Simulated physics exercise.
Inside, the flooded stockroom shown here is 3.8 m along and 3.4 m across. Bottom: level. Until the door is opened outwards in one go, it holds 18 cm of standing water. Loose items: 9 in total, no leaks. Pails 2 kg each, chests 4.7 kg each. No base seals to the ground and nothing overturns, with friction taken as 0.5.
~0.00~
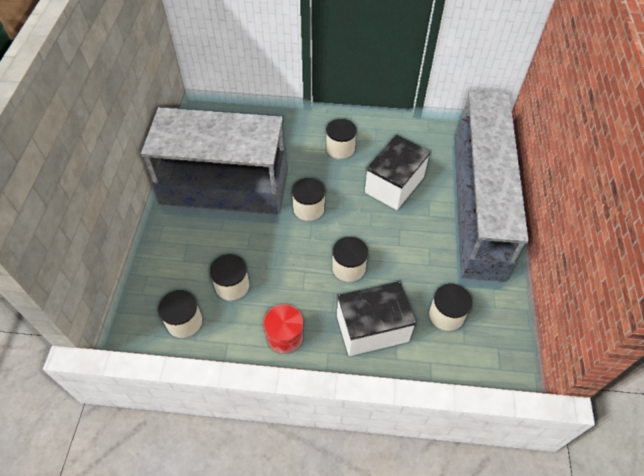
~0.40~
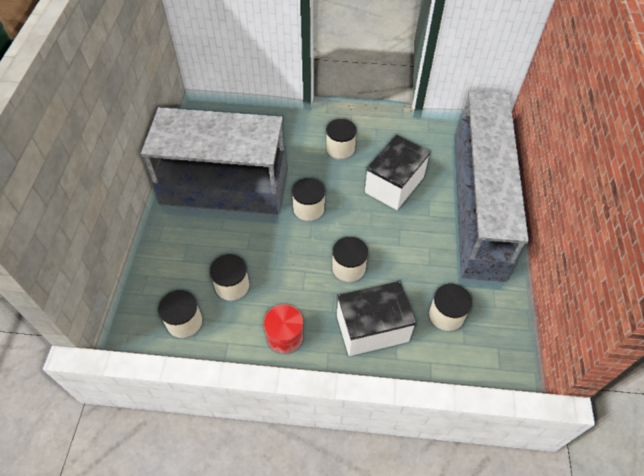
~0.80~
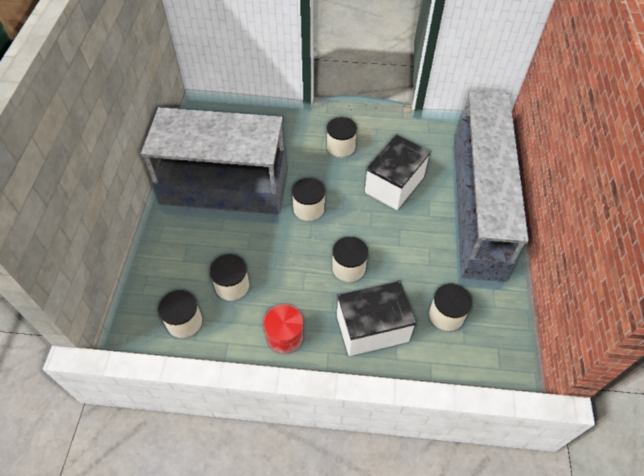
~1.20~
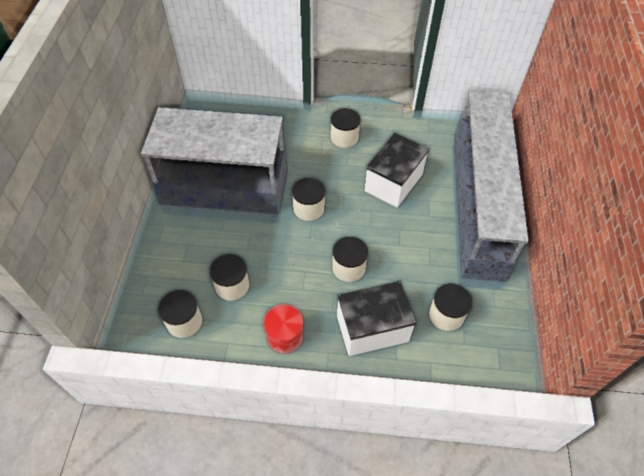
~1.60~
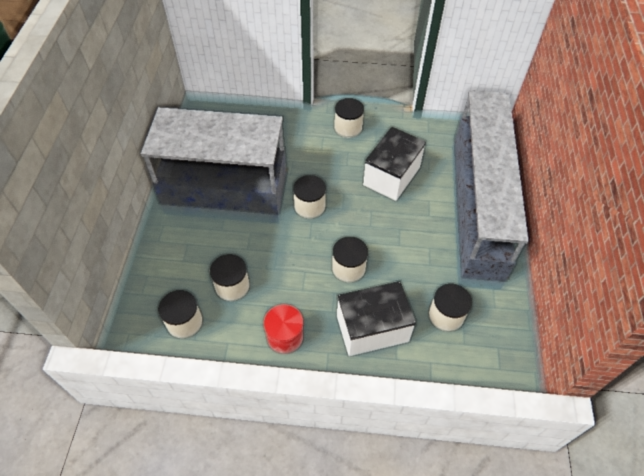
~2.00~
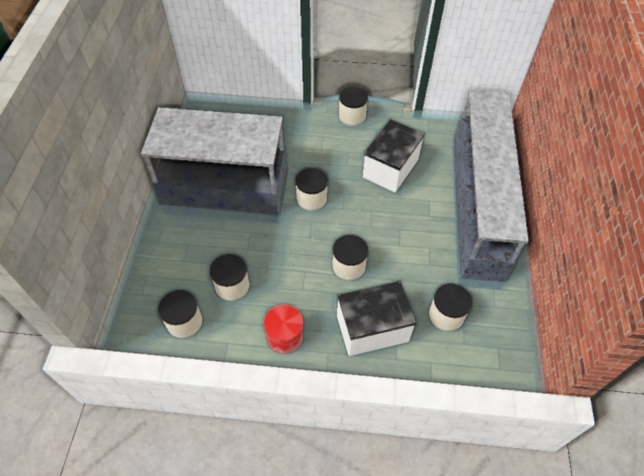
Green door opening at the back of a flooded stockroom, then a black-topped pail drifting toward the doorway, others barely shifting.
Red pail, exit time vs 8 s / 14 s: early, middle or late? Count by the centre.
It gets out later than the later limit, if it does at all.
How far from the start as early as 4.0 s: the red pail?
Shift: About 20 cm.
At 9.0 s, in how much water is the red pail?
11 cm or so.
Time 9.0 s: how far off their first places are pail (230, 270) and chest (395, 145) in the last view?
First named - 60 cm; second named - gone out.
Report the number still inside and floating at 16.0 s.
At that moment 4.
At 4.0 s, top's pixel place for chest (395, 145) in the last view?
It would be close to (386, 96) by then.
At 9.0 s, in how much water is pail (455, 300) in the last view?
Depth: Near 11 cm.
After 4.0 s the red pail is near (297, 312), 0.2 m from its start, afloat; 1 of 9 are out; 8 afloat.
After 9.0 s the red pail is near (316, 291), 0.4 m from its start, afloat; 3 of 9 are out; 6 afloat.
After 16.0 s the red pail is near (348, 227), 1.2 m from its start, afloat; 5 of 9 are out; 4 afloat.
After 20.0 s the red pail is near (366, 182), 1.8 m from its start, afloat; 7 of 9 are out; 2 afloat.
